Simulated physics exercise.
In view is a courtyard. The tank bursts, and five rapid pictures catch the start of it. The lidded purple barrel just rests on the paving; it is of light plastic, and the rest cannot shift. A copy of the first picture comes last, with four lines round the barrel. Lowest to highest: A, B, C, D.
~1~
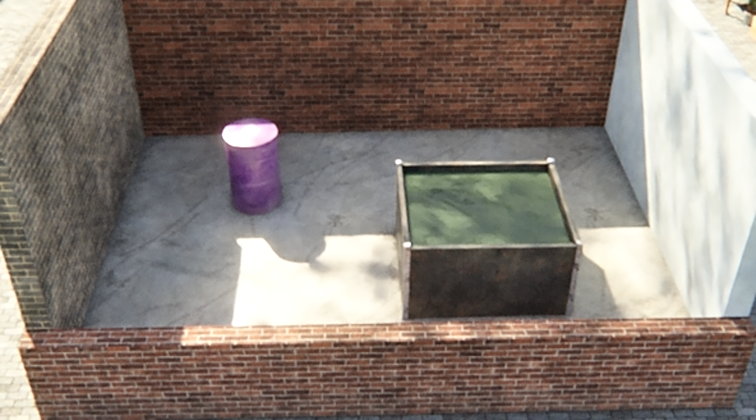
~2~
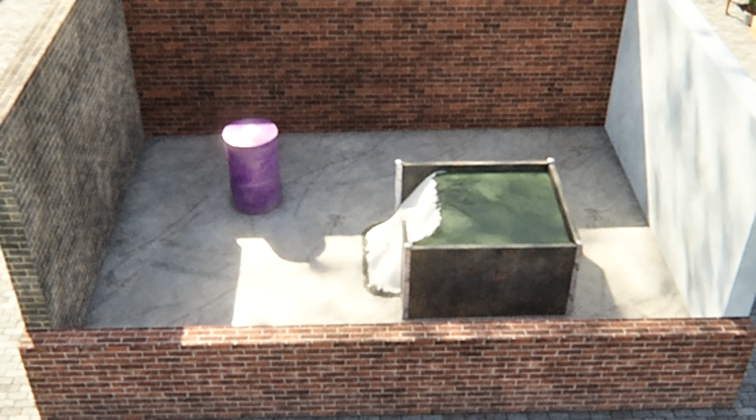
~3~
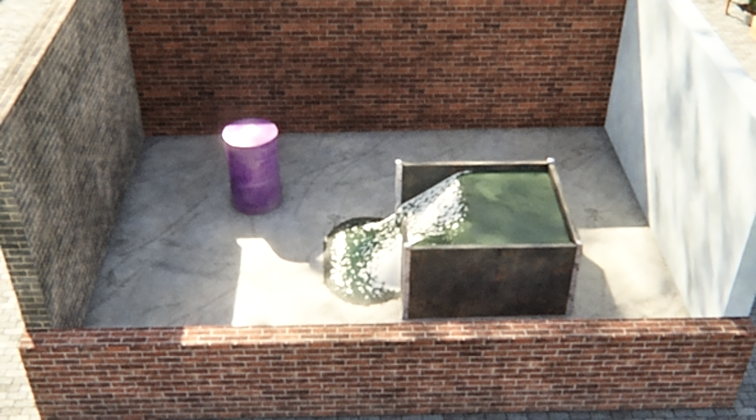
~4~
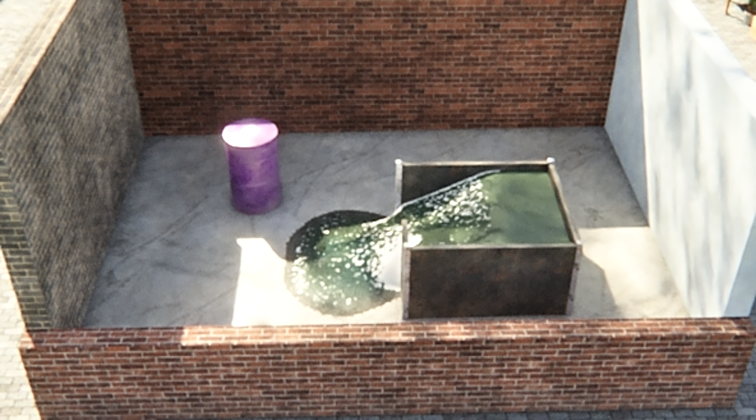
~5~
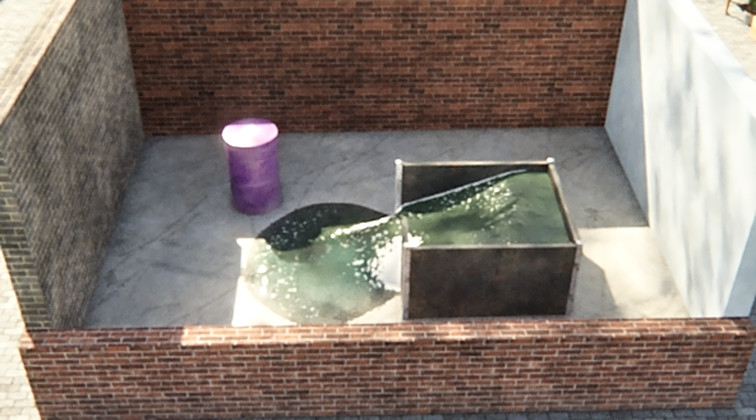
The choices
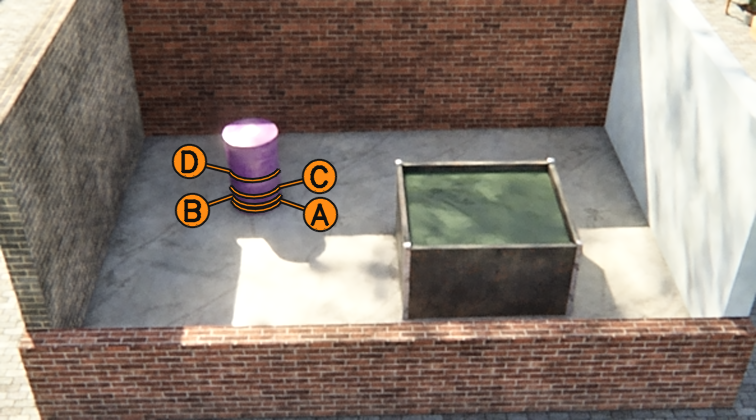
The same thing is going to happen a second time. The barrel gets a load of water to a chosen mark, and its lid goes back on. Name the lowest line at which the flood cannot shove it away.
I would pick mark D.
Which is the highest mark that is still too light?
It is C.
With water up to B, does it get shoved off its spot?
Yes, it does.
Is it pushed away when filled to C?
Yes, that goes wrong.
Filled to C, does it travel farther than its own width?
No, it does not.
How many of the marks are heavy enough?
One.
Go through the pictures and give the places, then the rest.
Lid of the purple barrel at (251, 132); tank full, its middle at (483, 208).
Water covers 2 % of the ground and is seen nearest the barrel at (376, 227).
Water covers 4 % of the ground and is seen nearest the barrel at (347, 225).
Water covers 7 % of the ground and is seen nearest the barrel at (318, 222).
Lid of the purple barrel at (251, 132); water covers 11 % of the ground and is seen nearest the barrel at (296, 213).
On the marked copy, A at (255, 210); B at (255, 205); C at (254, 196); D at (252, 180); from the bottom up A, B, C, D.
For mark A, it is pushed about 3 times its own width away.
For mark B, it is pushed about twice its own width away.
For mark C, it is pushed about half its own width away.
For mark D, it does not move.
